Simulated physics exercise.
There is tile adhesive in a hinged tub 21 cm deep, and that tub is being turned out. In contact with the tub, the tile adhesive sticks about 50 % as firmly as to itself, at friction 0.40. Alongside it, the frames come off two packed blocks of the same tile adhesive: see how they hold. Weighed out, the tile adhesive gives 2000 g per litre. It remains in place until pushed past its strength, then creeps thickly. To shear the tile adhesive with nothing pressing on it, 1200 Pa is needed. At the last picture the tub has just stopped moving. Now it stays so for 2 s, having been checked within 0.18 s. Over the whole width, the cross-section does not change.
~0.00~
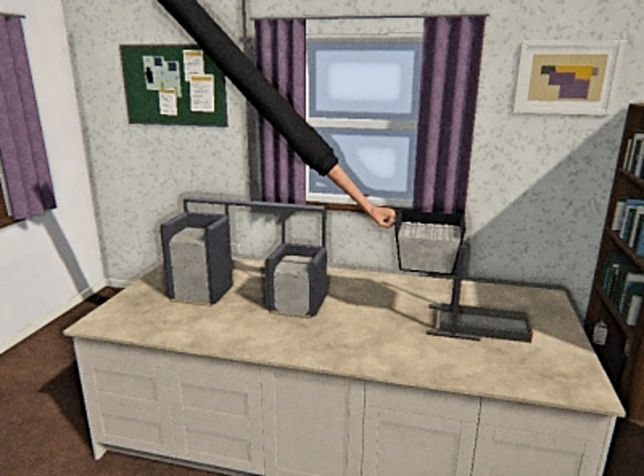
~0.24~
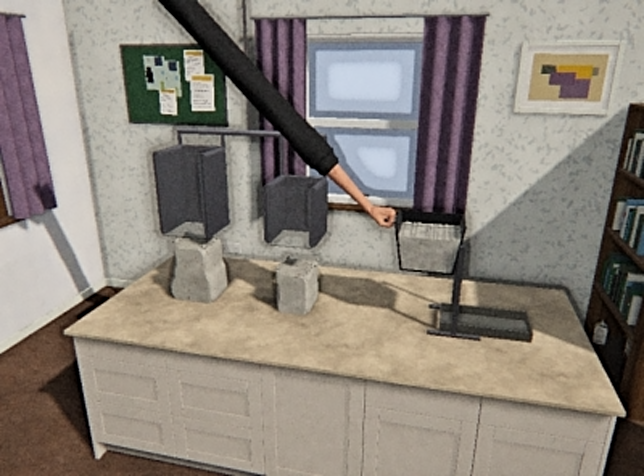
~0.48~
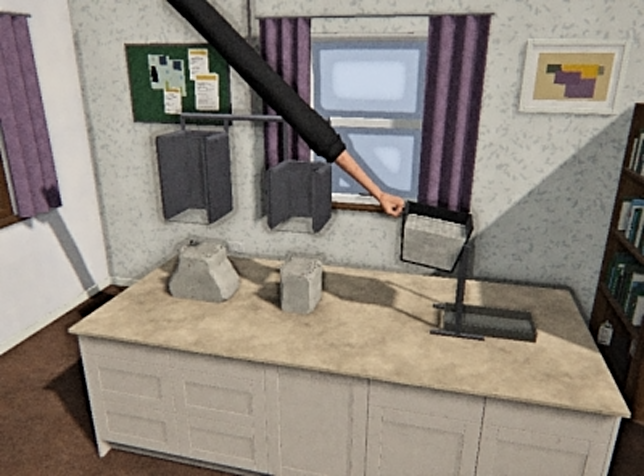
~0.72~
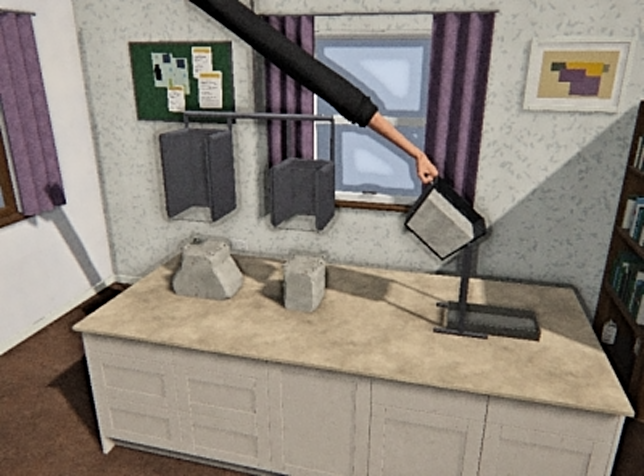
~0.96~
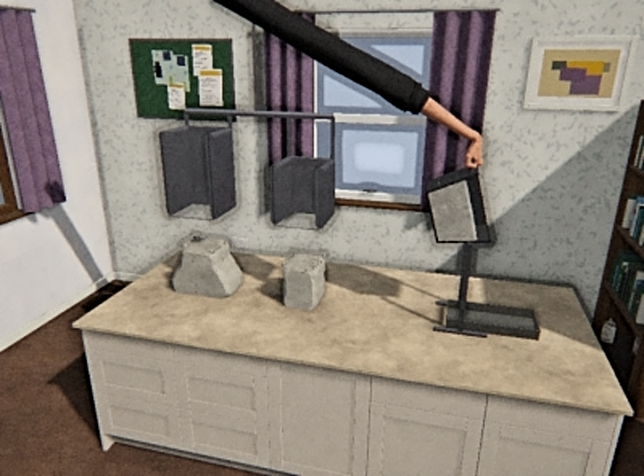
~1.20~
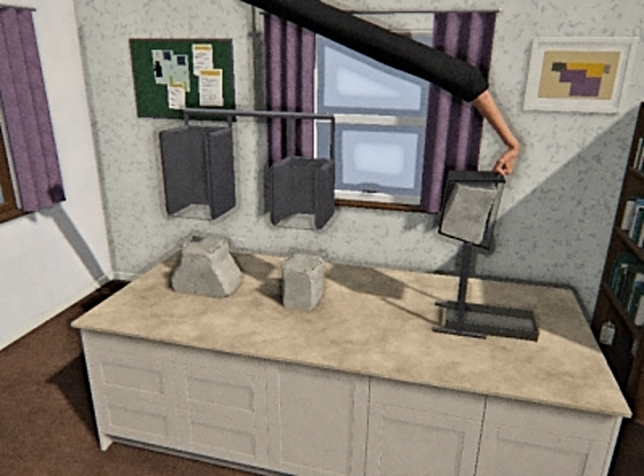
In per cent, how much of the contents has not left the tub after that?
Expect about 38 out of 100.
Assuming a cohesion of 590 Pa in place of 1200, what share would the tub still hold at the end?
35 %.
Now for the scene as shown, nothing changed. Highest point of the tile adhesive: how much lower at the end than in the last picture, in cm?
13 cm or so.
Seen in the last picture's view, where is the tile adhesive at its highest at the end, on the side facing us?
The highest point sits at around (470, 217).
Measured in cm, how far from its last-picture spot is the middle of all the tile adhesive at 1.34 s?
The distance comes to some 5 cm.
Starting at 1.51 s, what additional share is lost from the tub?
I'd say close to 25 in a hundred.
After 1.34 s, the tub is at 95 degrees and holds 95 %.
After 1.51 s, the tub is at 95 degrees and holds 62 %.
After 1.68 s, the tub is at 95 degrees and holds 39 %.
After 1.85 s, the tub is at 95 degrees and holds 38 %.
After 3.20 s, the tub is at 95 degrees and holds 38 %.
